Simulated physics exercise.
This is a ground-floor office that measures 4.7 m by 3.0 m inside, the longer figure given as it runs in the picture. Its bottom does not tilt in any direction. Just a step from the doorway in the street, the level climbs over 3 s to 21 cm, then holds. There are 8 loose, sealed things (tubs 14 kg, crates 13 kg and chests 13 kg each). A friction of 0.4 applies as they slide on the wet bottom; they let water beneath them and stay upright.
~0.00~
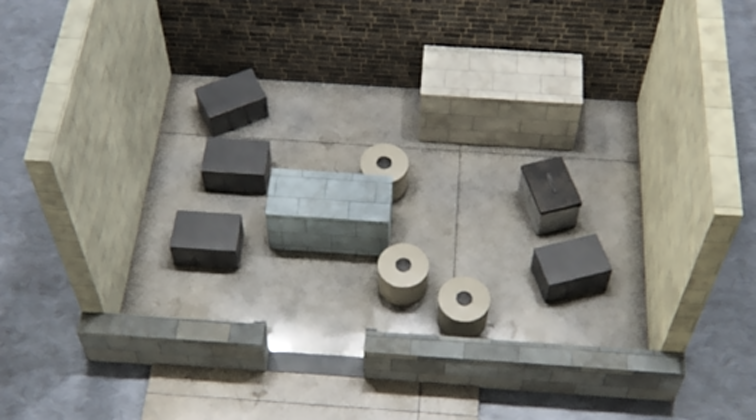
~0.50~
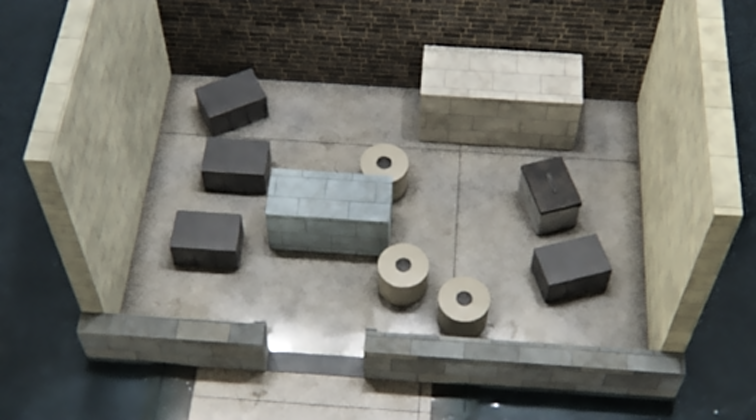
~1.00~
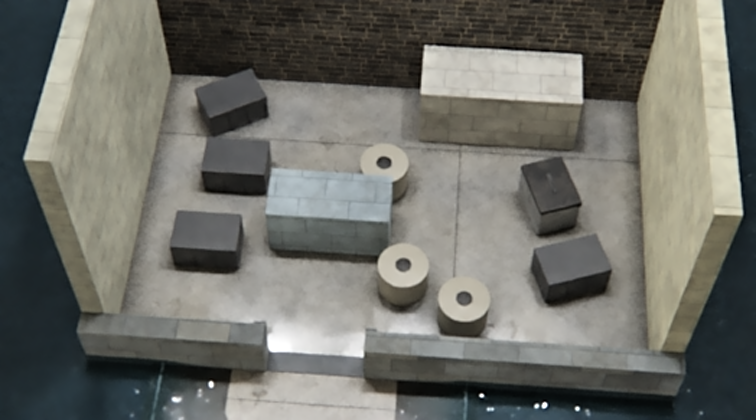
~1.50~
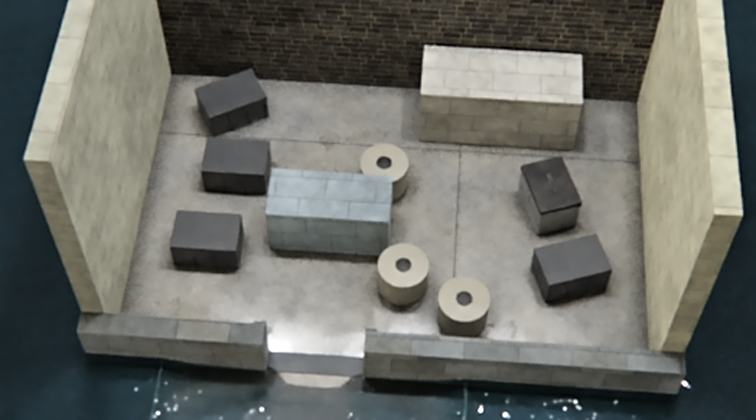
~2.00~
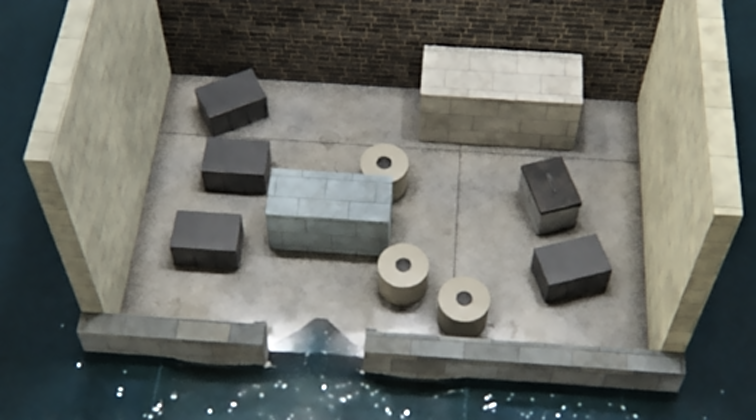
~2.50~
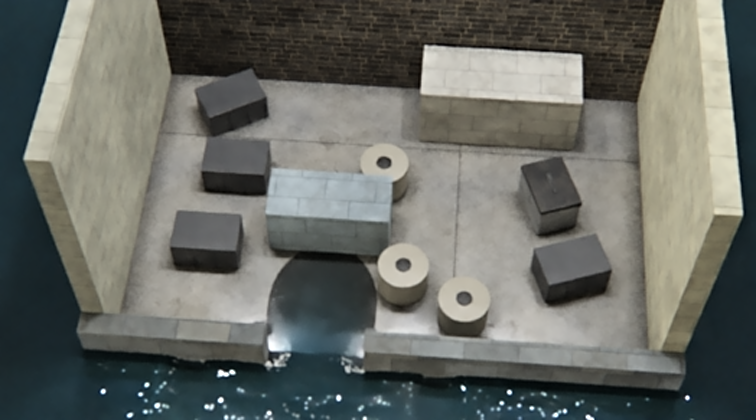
Dark water surrounding a walled, roofless room of blocks and round tubs, covering the front path, then spreading through the doorway gap.
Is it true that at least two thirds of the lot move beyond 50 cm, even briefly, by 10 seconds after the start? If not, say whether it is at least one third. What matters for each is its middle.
I'd predict that a third up to two thirds of the things get moved that far.
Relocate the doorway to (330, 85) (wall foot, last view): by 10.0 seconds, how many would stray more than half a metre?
Then 4 of them would.
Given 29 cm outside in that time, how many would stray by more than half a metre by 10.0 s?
That would make 5 of them.
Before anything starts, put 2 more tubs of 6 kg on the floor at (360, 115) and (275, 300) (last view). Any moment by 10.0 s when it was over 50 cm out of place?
Well, the first one stays under the mark, and the second tops the mark.
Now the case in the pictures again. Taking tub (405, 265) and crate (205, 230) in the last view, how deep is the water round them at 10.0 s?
Depth approx. 9 cm / 7 cm.
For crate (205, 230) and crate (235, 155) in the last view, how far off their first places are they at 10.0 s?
First 140 cm, then 30 cm.
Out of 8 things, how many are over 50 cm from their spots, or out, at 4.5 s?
Count: 1.
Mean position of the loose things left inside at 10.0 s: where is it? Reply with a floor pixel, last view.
The centre sits near (422, 199).
After 3.5 s 0 of 8 are over 50 cm from their spots; 0 afloat.
After 4.5 s 1 of 8 are over 50 cm from their spots; 0 afloat.
After 7.0 s 1 of 8 are over 50 cm from their spots; 1 afloat.
After 10.0 s 4 of 8 are over 50 cm from their spots, and 4 have been at some point; 6 afloat.
